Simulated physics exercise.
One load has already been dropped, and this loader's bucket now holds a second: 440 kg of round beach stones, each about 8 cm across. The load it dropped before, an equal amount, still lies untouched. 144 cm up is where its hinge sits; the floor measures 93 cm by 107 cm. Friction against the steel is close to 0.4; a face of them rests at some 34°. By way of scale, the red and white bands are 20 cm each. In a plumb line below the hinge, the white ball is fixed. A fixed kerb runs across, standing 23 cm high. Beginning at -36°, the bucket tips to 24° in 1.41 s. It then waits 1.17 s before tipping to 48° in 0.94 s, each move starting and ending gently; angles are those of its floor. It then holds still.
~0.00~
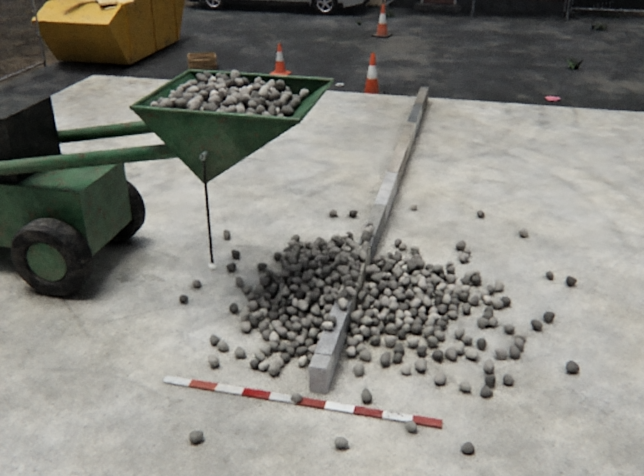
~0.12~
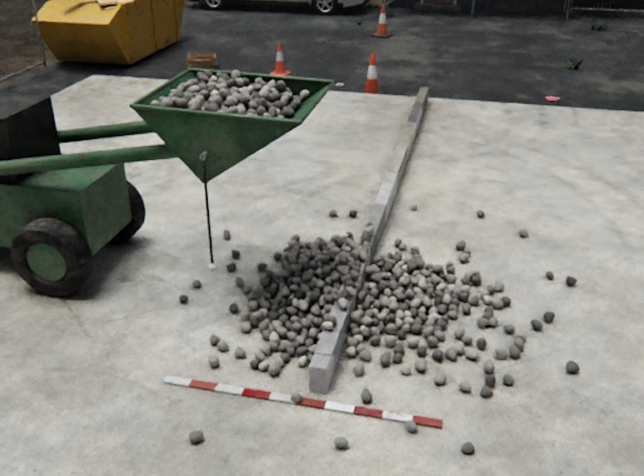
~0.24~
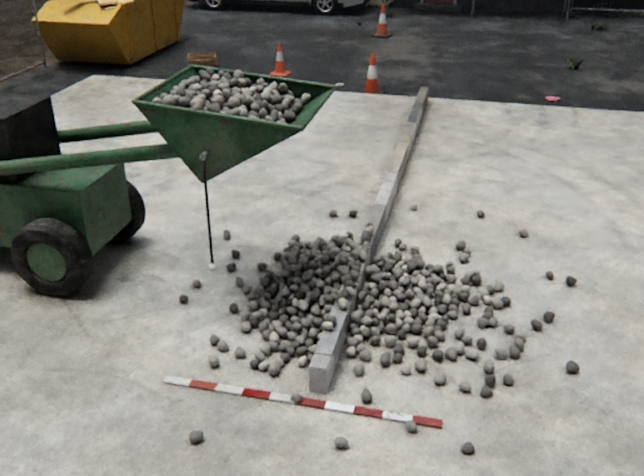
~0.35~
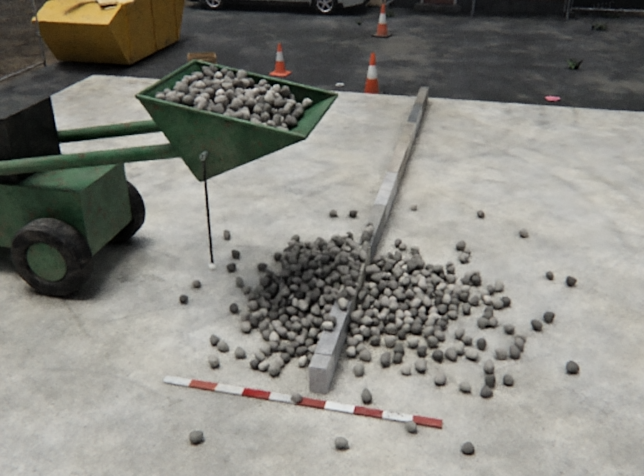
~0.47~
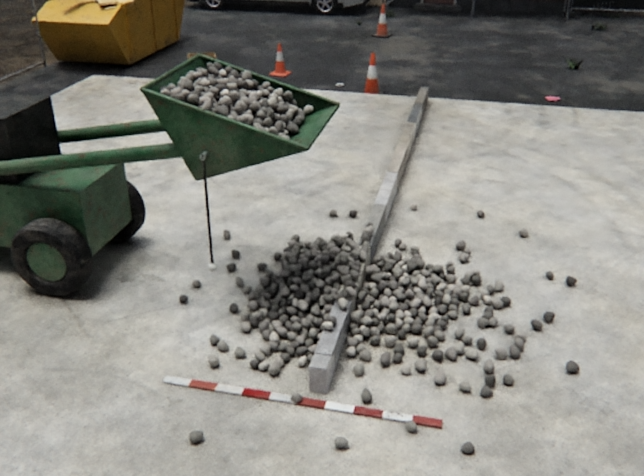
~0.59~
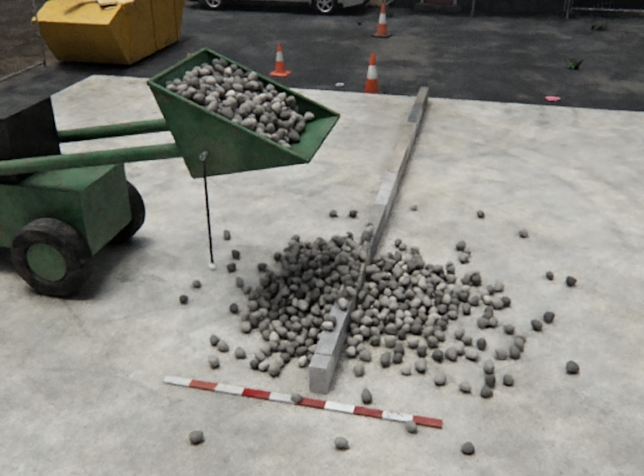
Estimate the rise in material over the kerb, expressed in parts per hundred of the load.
Close to 79 parts in a hundred.
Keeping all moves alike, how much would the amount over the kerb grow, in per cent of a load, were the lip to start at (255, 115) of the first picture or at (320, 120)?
About 20 per cent for the first, 100 per cent for the second.
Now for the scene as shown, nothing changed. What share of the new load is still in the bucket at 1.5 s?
Roughly 75 per cent of its load.
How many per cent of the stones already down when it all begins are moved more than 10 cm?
Estimate: 20 %, roughly.
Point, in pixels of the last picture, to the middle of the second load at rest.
Around (389, 289).
After 1.1 s the floor is at 15°; in per cent of one load, 100 in the bucket, 57 on this side of the kerb, 43 over the kerb; the foremost stones are at (580, 309).
After 1.5 s the floor is at 24°; in per cent of one load, 74 in the bucket, 83 on this side of the kerb, 43 over the kerb; the foremost stones are at (580, 309).
After 4.0 s the floor is at 48°; in per cent of one load, 0 in the bucket, 78 on this side of the kerb, 122 over the kerb; the foremost stones are at (585, 316).
After 6.7 s the floor is at 48°; in per cent of one load, 0 in the bucket, 78 on this side of the kerb, 122 over the kerb; the foremost stones are at (585, 316). Net gain over the kerb, 79.
